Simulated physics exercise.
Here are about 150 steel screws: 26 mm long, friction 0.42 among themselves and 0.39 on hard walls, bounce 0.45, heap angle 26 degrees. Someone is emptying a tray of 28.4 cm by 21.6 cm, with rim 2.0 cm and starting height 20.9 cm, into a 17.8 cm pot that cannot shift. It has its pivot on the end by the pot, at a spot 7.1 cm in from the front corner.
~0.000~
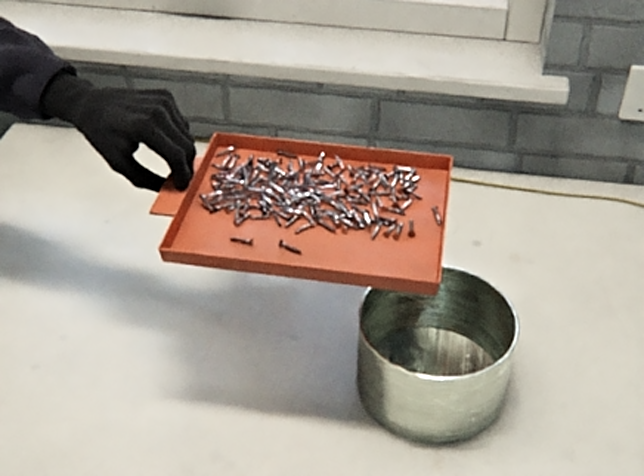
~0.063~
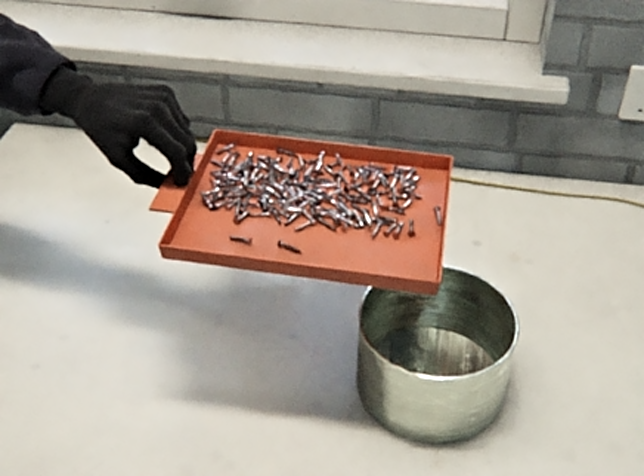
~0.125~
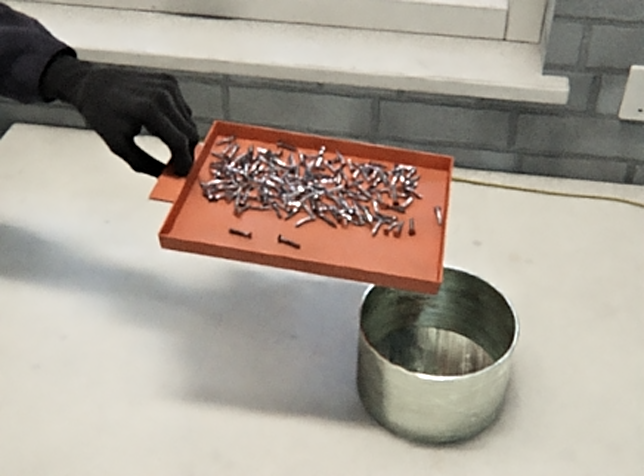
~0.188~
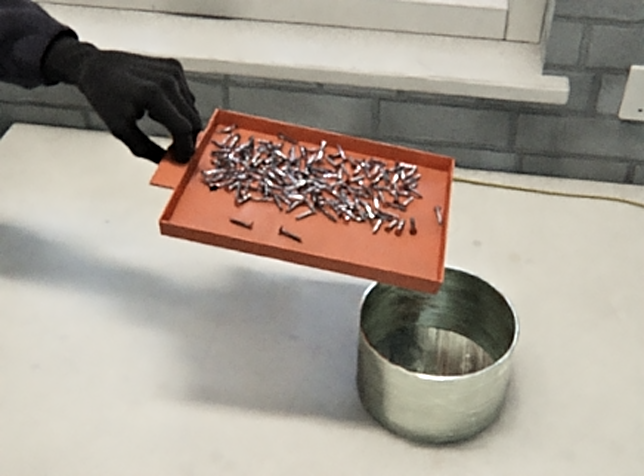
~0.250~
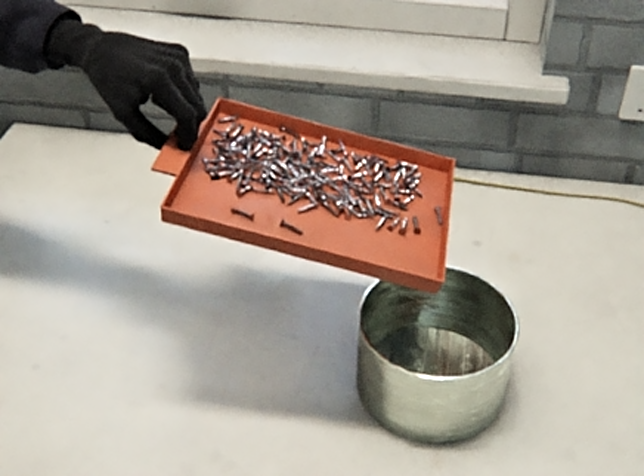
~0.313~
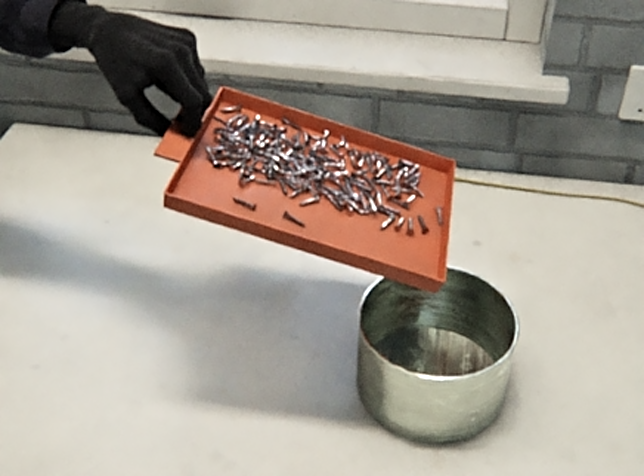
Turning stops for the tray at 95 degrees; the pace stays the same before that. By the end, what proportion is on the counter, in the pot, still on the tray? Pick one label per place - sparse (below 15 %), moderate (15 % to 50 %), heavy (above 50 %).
Counter: Heavy; pot: Moderate; left on the tray: Sparse.
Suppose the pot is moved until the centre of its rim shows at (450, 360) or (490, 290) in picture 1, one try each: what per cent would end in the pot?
Some 5 and 80 per cent.
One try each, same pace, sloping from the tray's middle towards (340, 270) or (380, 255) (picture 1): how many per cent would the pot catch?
The share comes to about 50 in a hundred, then about 85 in a hundred.
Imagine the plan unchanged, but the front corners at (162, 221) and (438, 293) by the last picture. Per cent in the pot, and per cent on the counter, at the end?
Pot: 75, counter: 20.
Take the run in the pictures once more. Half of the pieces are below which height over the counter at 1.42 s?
Roughly 22 cm above the counter.
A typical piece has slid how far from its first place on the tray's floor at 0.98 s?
It has moved some 13 cm from its start.
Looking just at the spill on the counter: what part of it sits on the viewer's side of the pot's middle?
About 0 percent of the spill.
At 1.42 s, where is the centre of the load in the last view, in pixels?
(447, 193) or thereabouts.
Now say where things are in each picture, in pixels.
The first frame shows tray tilt 0 degrees, front corners at (161, 247) and (437, 280); middle of the pieces at (304, 196); pot at (438, 318).
The second frame shows tray tilt 1 degrees, front corners at (161, 244) and (438, 280); middle of the pieces at (304, 194).
The third frame shows tray tilt 4 degrees, front corners at (161, 233) and (439, 280), lowest corner right back; middle of the pieces at (304, 189).
The fourth frame shows tray tilt 7 degrees, front corners at (162, 220) and (440, 280), lowest corner right back; middle of the pieces at (305, 183).
The fifth frame shows tray tilt 11 degrees, front corners at (164, 206) and (441, 279), lowest corner right back; middle of the pieces at (307, 176).
The sixth frame shows tray tilt 14 degrees, front corners at (167, 192) and (443, 279), lowest corner right back; middle of the pieces at (321, 169); pot at (438, 318). Its pace works out near 55 degrees a second.
After 0.98 s, tilt 52 degrees; the tray holds 100 %, the pot 0 %.
After 1.42 s, tilt 77 degrees; the tray holds 85 %, the pot 5 %.
After 1.94 s, tilt 95 degrees; the tray holds 5 %, the pot 25 %.
In the end, at 2.9 s, counter 65 %, pot 35 %, tray 0 %.
